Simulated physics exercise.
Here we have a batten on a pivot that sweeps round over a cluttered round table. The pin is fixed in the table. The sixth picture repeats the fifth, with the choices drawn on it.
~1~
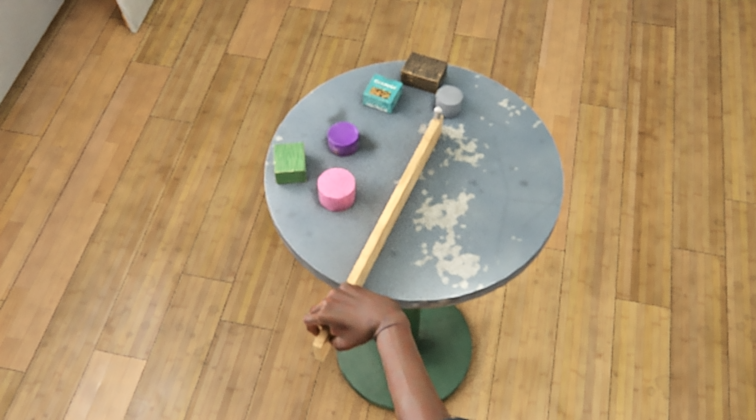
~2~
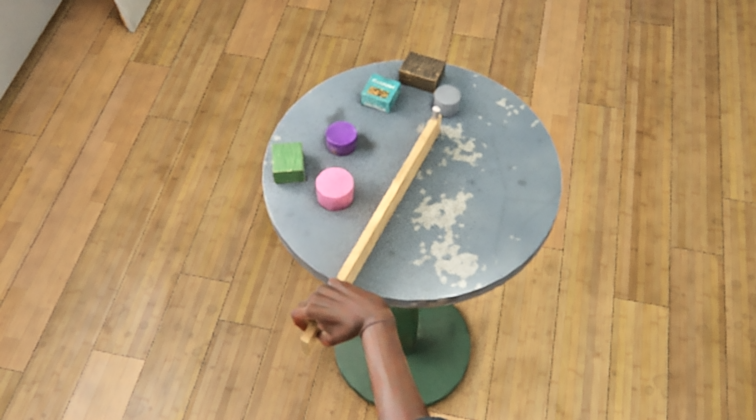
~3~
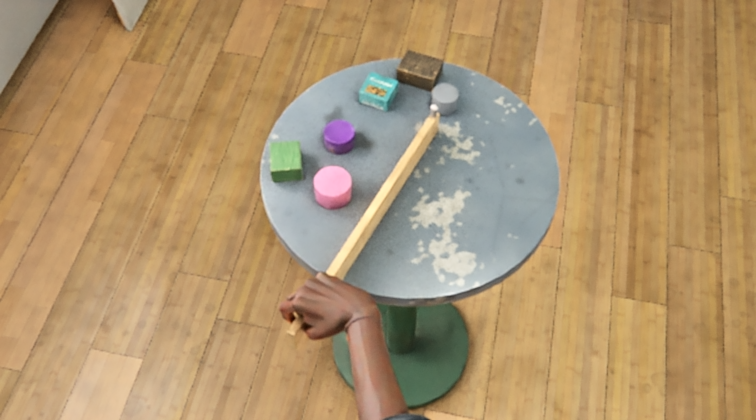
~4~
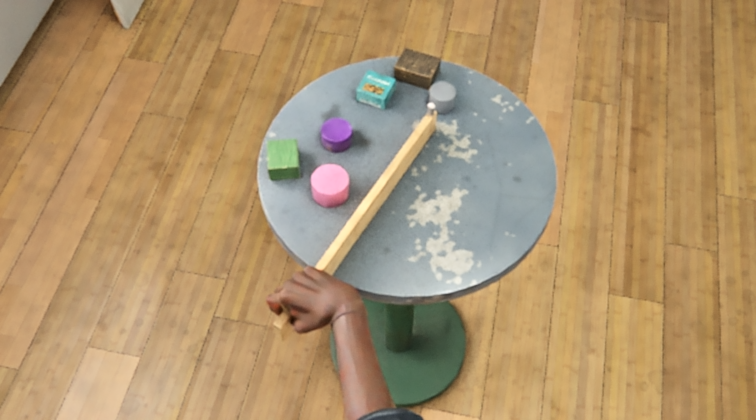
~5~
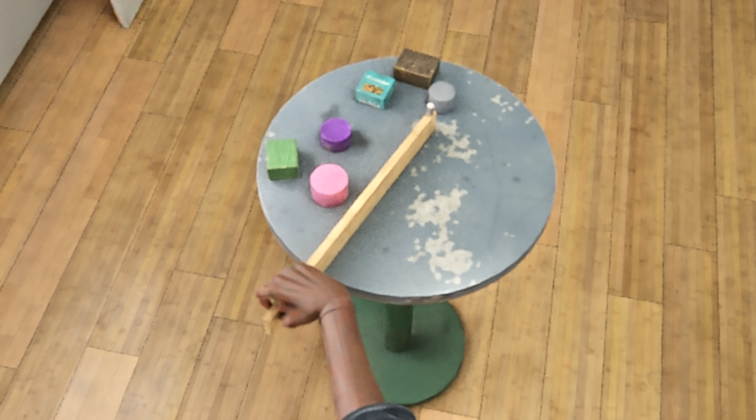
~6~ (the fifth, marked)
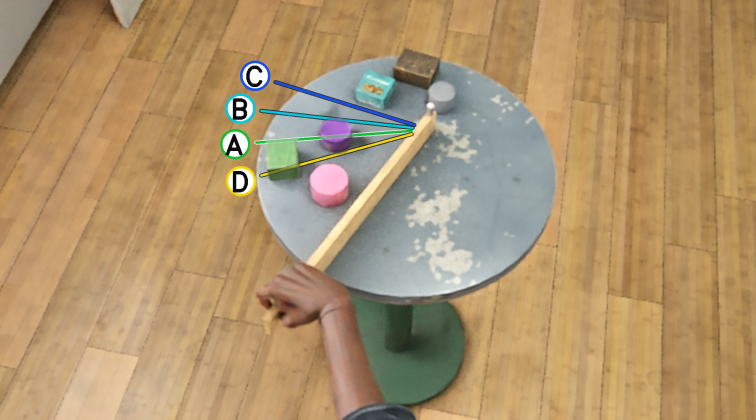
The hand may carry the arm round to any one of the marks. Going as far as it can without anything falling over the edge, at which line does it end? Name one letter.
Nothing falls up to D.
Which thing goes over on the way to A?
It is the green block.
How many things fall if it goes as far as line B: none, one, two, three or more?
One.
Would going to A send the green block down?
Yes.
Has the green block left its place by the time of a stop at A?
By then, yes.
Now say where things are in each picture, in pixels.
The first picture shows purple jar (344, 140); green block (290, 163); black block (424, 73).
The second picture shows arm (397, 183); grey pot (447, 101).
The third picture shows arm (392, 180); turquoise packet (379, 92).
The fourth picture shows arm (386, 177); green block (283, 159).
The fifth picture shows arm (382, 175); grey pot (442, 98); pink pot (329, 186); turquoise packet (375, 90).
On the copy, A at (335, 137); B at (337, 119); C at (344, 103); D at (338, 154).
On D. First, arm (364, 163); pink pot (323, 180); green block (283, 159).
Then, arm (350, 148); green block (271, 154); pink pot (303, 160).
Finally, arm (345, 138); green block (265, 150); pink pot (298, 144); nothing has fallen.
By contrast, A drops the green block; B drops the green block; C drops the pink pot and green block.
